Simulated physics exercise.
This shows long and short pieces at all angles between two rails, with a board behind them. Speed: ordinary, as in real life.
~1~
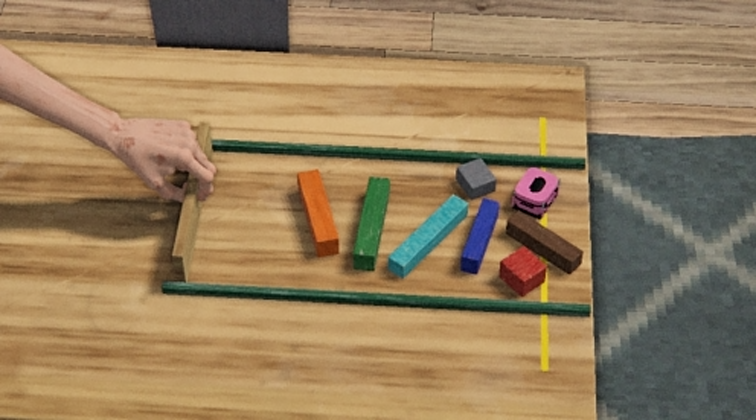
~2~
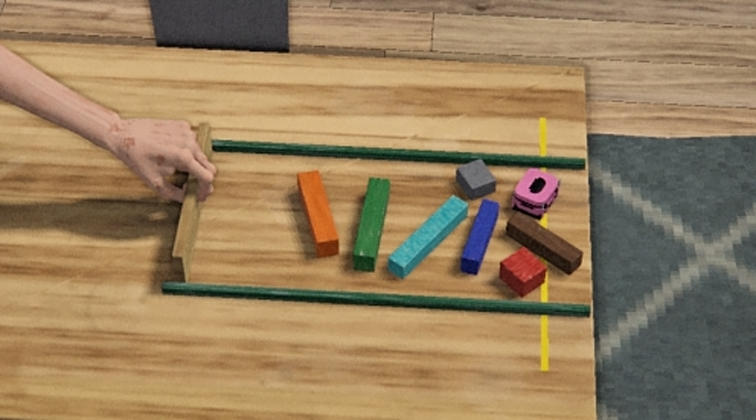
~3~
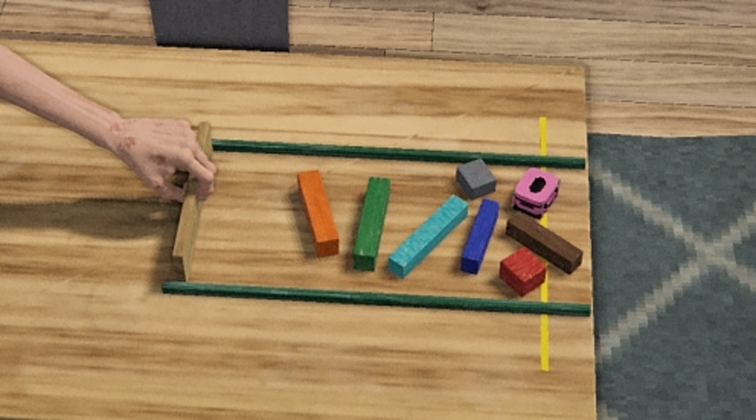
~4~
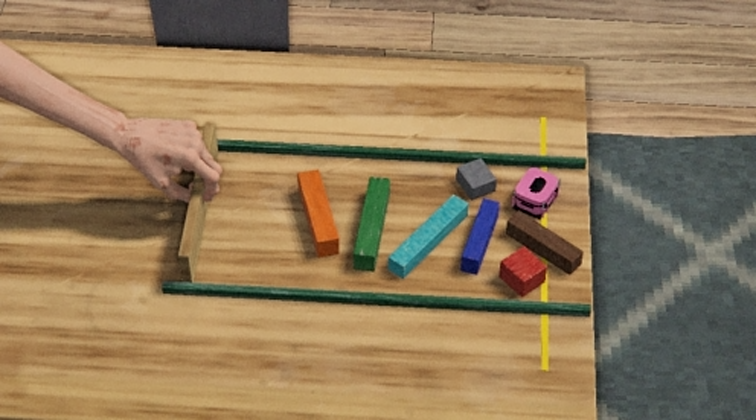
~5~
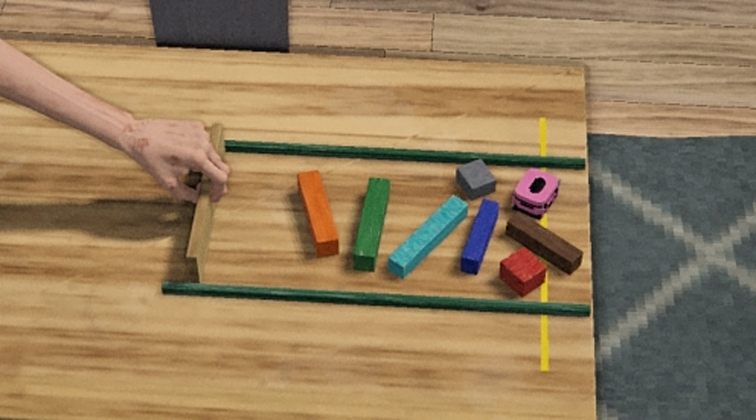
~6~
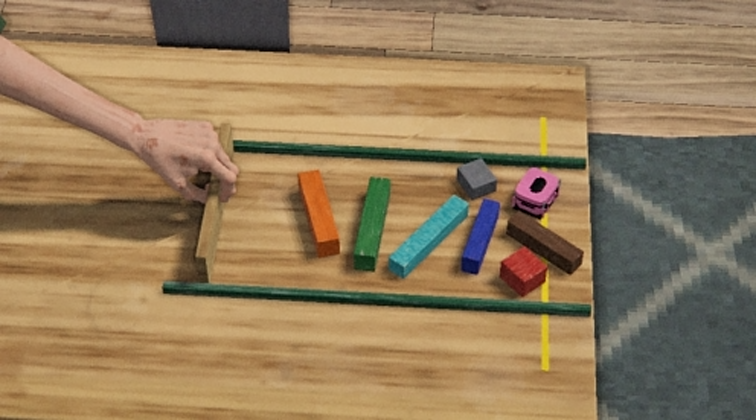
At the start, a hand holds a wooden board upright at the left end of two green rails, with colourful bars, small blocks and a pink case lying between them. The hand stays still briefly, then slides the board slightly right, while the pieces remain unmoved and untouched.
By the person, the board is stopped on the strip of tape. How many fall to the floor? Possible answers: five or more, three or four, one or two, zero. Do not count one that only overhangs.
Band: Five and up.
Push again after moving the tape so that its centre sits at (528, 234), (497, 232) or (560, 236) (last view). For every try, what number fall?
The counts: 3, 1 and 6.
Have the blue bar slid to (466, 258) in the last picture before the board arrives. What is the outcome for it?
So it drops, then.
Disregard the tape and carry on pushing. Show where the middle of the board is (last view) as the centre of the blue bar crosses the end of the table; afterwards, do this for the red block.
Around (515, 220), then around (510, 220).
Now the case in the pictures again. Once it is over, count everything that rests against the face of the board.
It touches 2.
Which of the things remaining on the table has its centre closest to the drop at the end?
The one out in front is the green bar.
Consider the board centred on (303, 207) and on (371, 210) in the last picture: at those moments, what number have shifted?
Moved so far: 1, later 3.
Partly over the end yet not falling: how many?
Count: 0.
Soon after, none off yet; brown bar at rest near (545, 242); pink case at rest near (536, 194); red block at rest near (524, 272).
After that, none off yet; brown bar displaced a little near (587, 243); pink case displaced a little near (549, 188); red block displaced about its own width near (571, 284).
In the end, the number that fall off is five or more; gone, turquoise bar, blue bar, red block, pink case and brown bar.
